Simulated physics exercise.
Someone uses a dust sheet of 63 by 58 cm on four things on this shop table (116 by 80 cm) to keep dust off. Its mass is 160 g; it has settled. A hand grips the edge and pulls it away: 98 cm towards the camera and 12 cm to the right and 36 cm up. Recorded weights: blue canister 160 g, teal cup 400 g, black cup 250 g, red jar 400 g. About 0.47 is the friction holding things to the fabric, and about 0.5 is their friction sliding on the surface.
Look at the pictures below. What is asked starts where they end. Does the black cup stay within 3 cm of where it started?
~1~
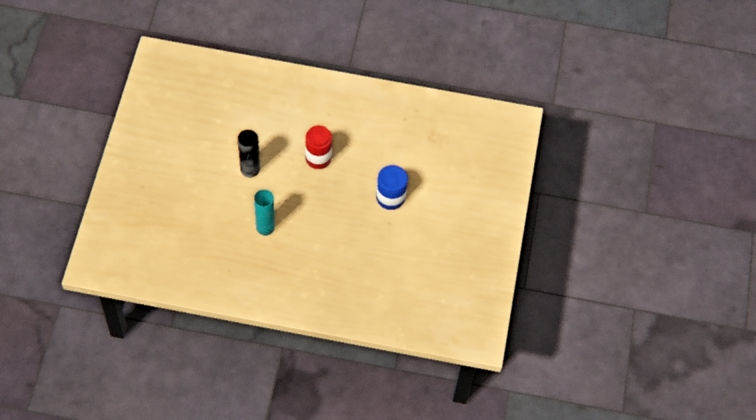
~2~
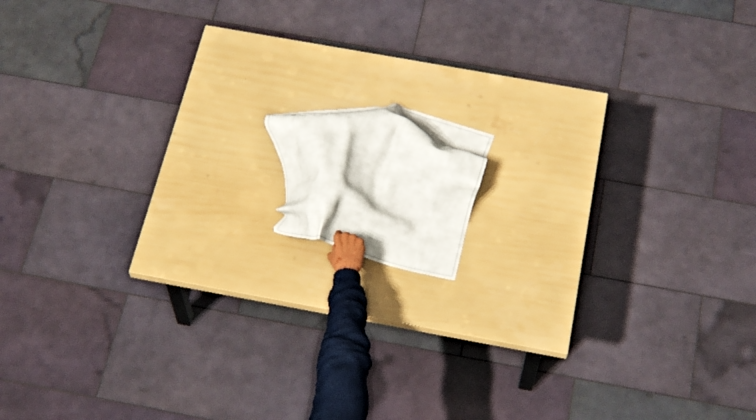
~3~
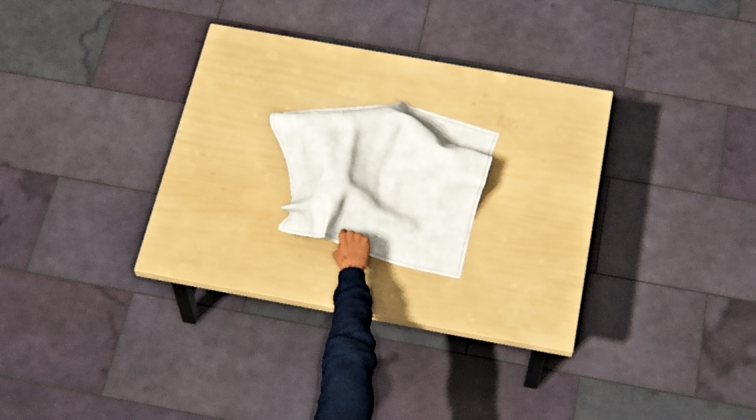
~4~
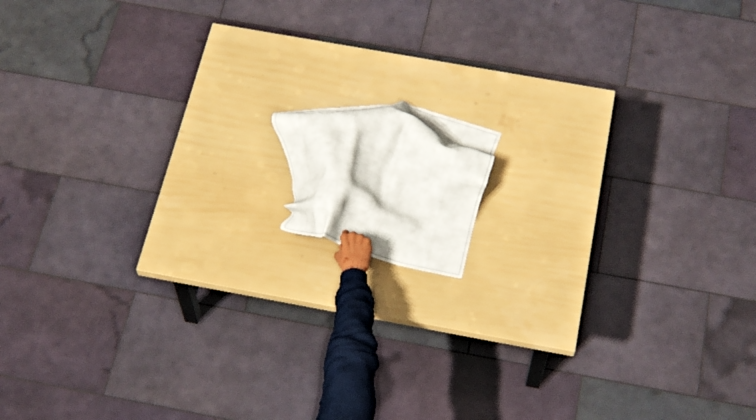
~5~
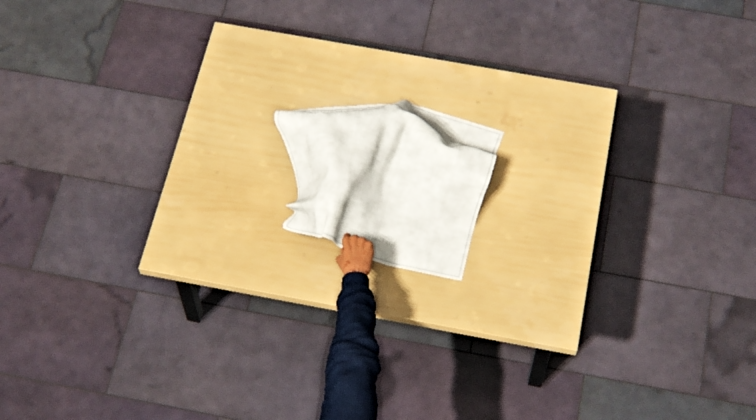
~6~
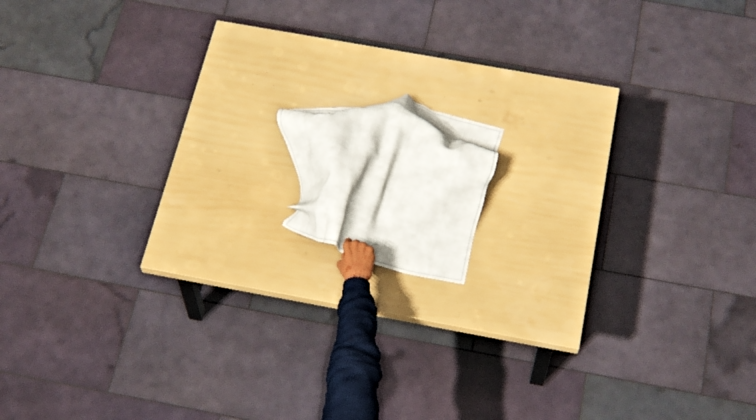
No.
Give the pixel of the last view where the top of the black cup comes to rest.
You'll find it ending up somewhere near (312, 190).
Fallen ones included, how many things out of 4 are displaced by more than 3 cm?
The count is 2.
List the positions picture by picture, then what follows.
The first frame shows red jar (319, 135), 13 cm tall; blue canister (393, 177), 11 cm tall; black cup (248, 138), 16 cm tall; teal cup (264, 198), 16 cm tall.
The second frame shows dust sheet corners (274, 231) (274, 115) (494, 136) (454, 280); grip (340, 247).
The third frame shows dust sheet corners (279, 229) (279, 113); grip (345, 246).
The fourth frame shows dust sheet corners (281, 229) (281, 113); grip (347, 247).
The fifth frame shows dust sheet corners (283, 228) (283, 111); grip (348, 250).
The sixth frame shows dust sheet corners (283, 225) (288, 110) (504, 130) (464, 284); grip (349, 255).
Next, middle of the dust sheet at (362, 231); black cup on its side, 10 cm off its start, teal cup 4 cm off its start.
Then, middle of the dust sheet at (343, 357); black cup on its side, 11 cm off its start, teal cup on its side, 12 cm off its start.
After that, middle of the dust sheet at a place out of view; black cup on its side, 12 cm off its start at (319, 186), teal cup on its side, 12 cm off its start at (354, 244).
Later, middle of the dust sheet at a place out of view; black cup on its side, 13 cm off its start, teal cup on its side, 12 cm off its start.
At the end, middle of the dust sheet at a place out of view; black cup on its side, 14 cm off its start at (312, 190), teal cup on its side, 12 cm off its start at (356, 244).
